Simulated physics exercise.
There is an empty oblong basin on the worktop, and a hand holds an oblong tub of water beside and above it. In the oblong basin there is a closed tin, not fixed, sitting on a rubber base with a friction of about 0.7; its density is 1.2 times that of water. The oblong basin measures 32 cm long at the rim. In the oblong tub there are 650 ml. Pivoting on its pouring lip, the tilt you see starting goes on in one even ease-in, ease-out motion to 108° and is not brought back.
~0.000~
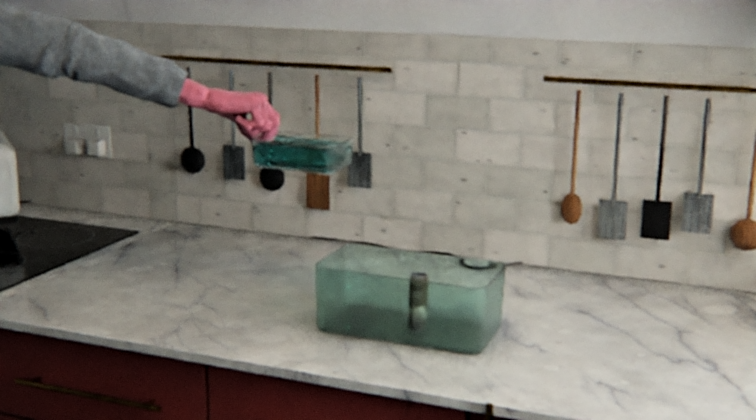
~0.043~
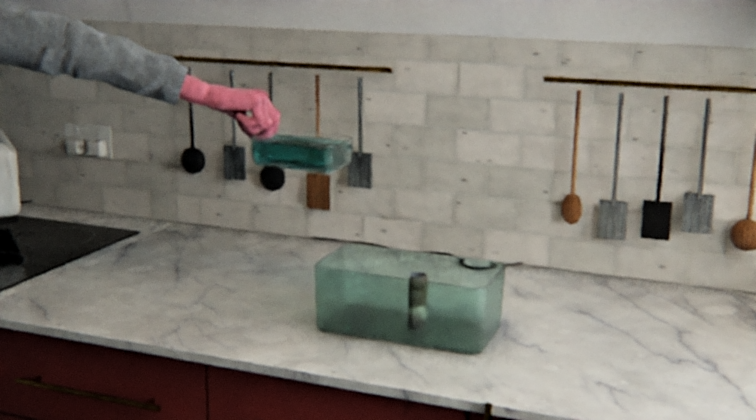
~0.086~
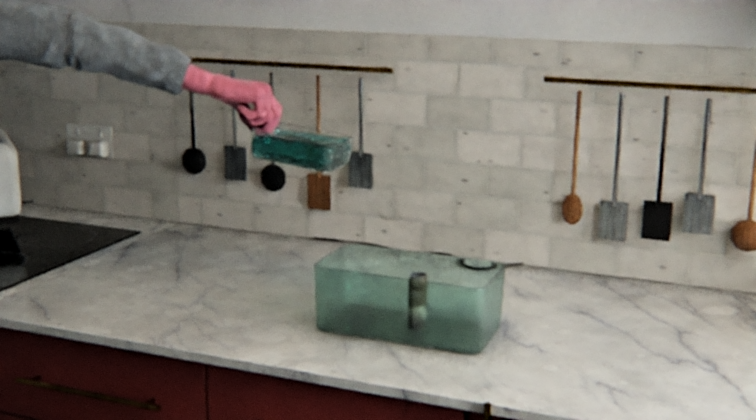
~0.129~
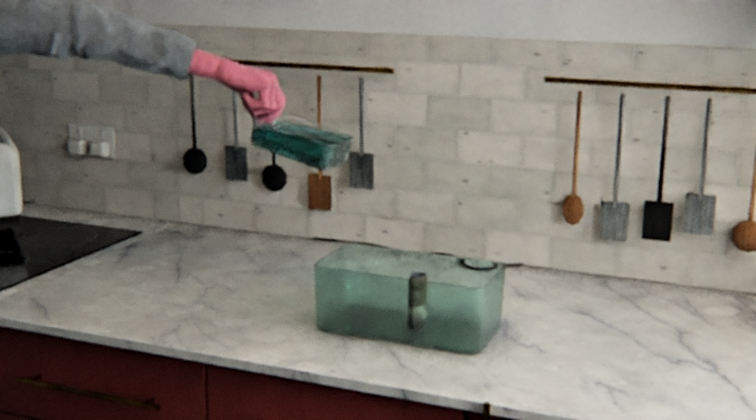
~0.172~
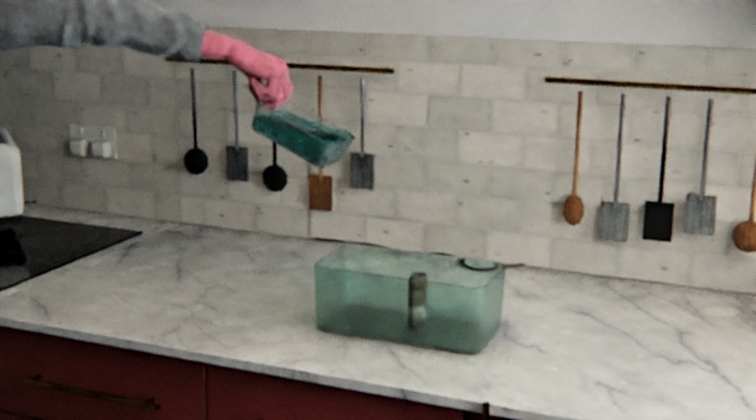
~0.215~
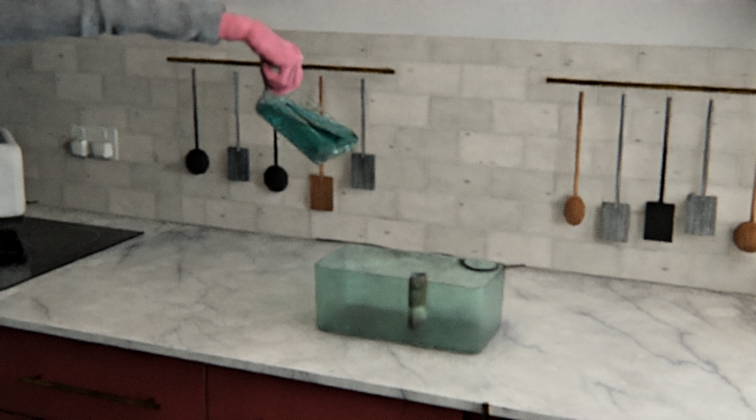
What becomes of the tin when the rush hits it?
The tin stays upright.
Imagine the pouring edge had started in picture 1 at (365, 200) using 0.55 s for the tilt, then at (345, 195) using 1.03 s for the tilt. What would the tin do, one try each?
Try 1: Still standing; try 2: Still standing.
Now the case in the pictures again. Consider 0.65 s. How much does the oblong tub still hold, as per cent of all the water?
Roughly 1 per cent.
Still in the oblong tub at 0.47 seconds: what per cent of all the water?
Some 12 per cent.
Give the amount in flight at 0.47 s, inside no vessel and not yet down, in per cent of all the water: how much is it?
Estimate: About 80 % of all of it.
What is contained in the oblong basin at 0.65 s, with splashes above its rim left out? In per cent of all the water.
Near 86 in a hundred.
After 0.47 s the tilt is 102° and 13 per cent is still to pour; the tin stands where it began.
After 0.65 s the tilt is 108° and 1 per cent is still to pour; the tin stands where it began.
After 0.84 s the tilt is 108° and 0 per cent is still to pour; the tin stands where it began.
After 1.05 s the tilt is 108° and 0 per cent is still to pour; the tin stands where it began.
In the end the tin stands where it began.
